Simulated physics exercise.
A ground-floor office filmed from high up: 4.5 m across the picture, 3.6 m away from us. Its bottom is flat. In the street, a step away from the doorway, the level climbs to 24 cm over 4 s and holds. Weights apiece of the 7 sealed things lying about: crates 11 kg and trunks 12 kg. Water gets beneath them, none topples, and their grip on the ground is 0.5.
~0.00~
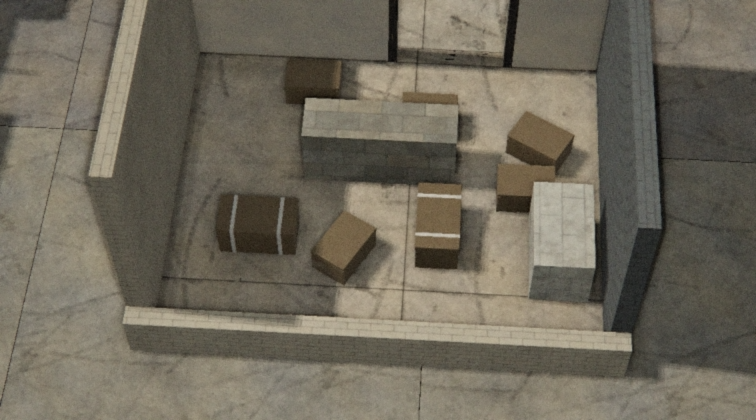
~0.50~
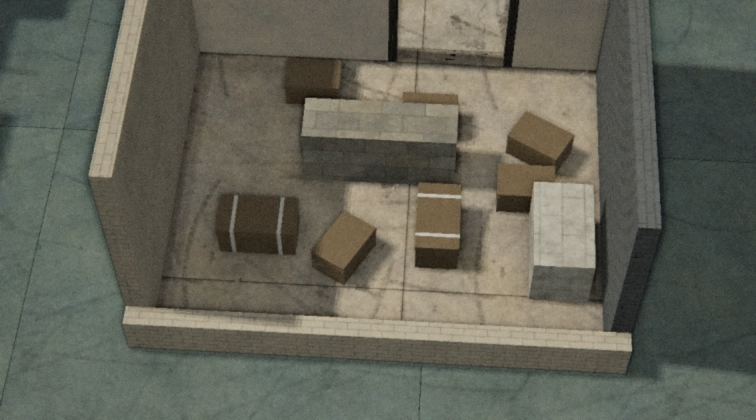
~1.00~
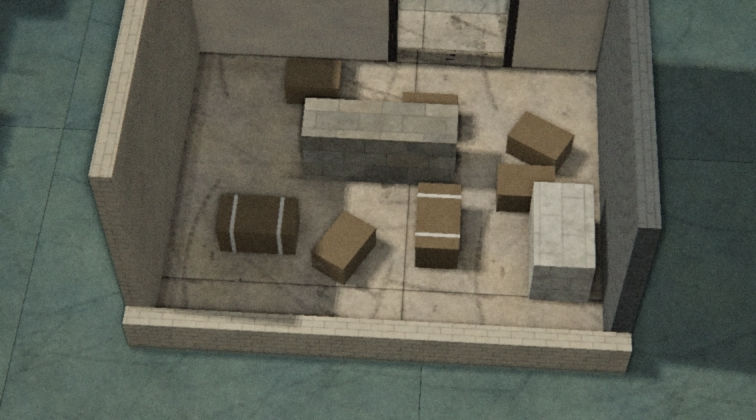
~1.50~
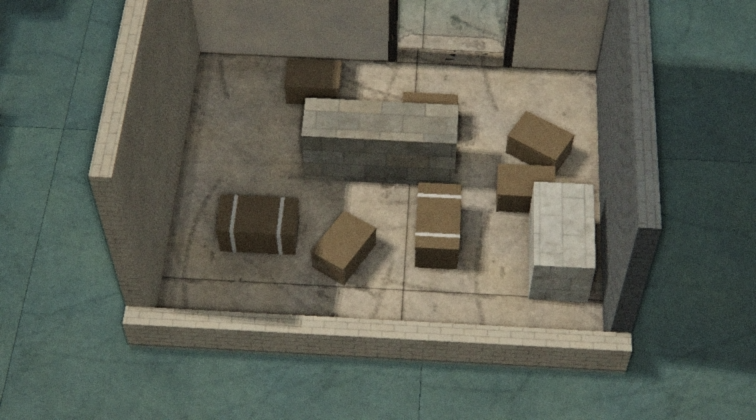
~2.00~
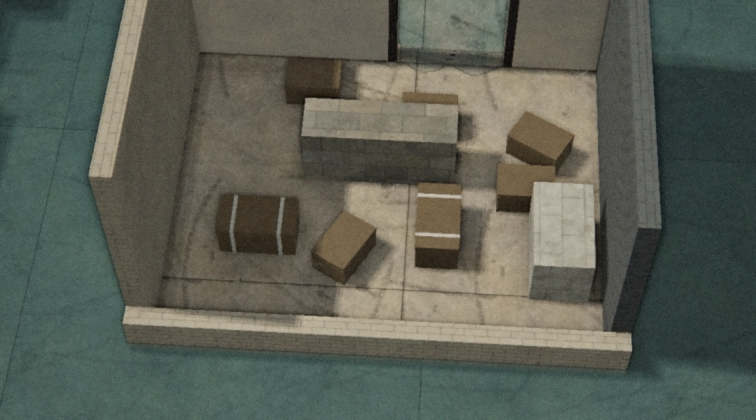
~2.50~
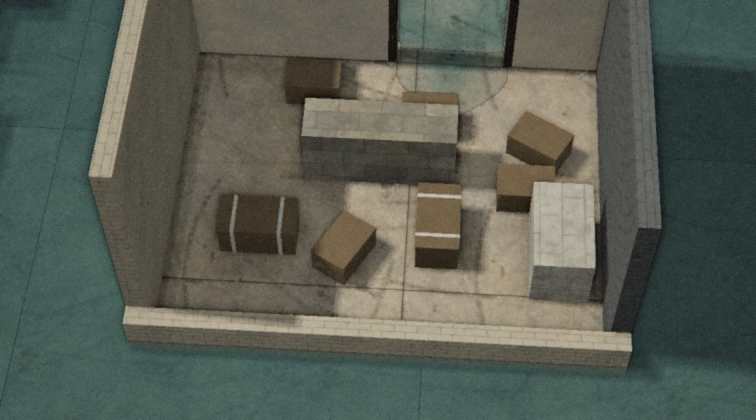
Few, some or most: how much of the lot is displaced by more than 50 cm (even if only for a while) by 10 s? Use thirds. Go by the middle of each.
Share: From one to two thirds.
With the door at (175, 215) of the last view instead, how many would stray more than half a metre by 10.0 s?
Then 5.
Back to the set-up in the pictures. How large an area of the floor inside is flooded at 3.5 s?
About 2.5 m2.
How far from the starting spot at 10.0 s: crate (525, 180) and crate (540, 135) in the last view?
In turn: 300 cm, 30 cm.
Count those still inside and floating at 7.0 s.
2 of them.
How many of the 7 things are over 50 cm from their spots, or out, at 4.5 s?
0 of them.
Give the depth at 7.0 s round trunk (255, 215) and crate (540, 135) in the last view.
About 1 and 7 cm.
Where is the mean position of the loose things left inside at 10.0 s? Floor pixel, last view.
Around (339, 195).
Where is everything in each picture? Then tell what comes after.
A crate at (313, 73), on the bottom; a crate at (527, 180) rests on the ground; water covers 0.0 m2; 0 of 7 have shifted, in the first picture.
A crate at (313, 73) rests on the ground; a crate at (527, 180), on the bottom; 0.0 m2 under water; 0 of 7 have shifted, in the second picture.
A crate at (313, 73), on the bottom; a crate at (527, 180), on the bottom; water covers 0.0 m2; 0 of 7 have shifted, in the third picture.
A crate at (313, 73) rests on the ground; a crate at (527, 180) rests on the ground; 0.0 m2 under water; 0 of 7 have shifted, in the fourth picture.
A crate at (313, 73), on the bottom; a crate at (527, 180) rests on the ground; 0.1 m2 under water; 0 of 7 have shifted, in the fifth picture.
A crate at (313, 73), on the bottom; a crate at (527, 180), on the bottom; 0.7 m2 under water; 0 of 7 have shifted, in the sixth picture.
After 3.5 s 0 of 7 are over 50 cm from their spots; 0 afloat.
After 4.5 s 0 of 7 are over 50 cm from their spots; 1 afloat.
After 7.0 s 3 of 7 are over 50 cm from their spots; 2 afloat.
After 10.0 s 2 of 7 are over 50 cm from their spots, and 4 have been at some point; 4 afloat.
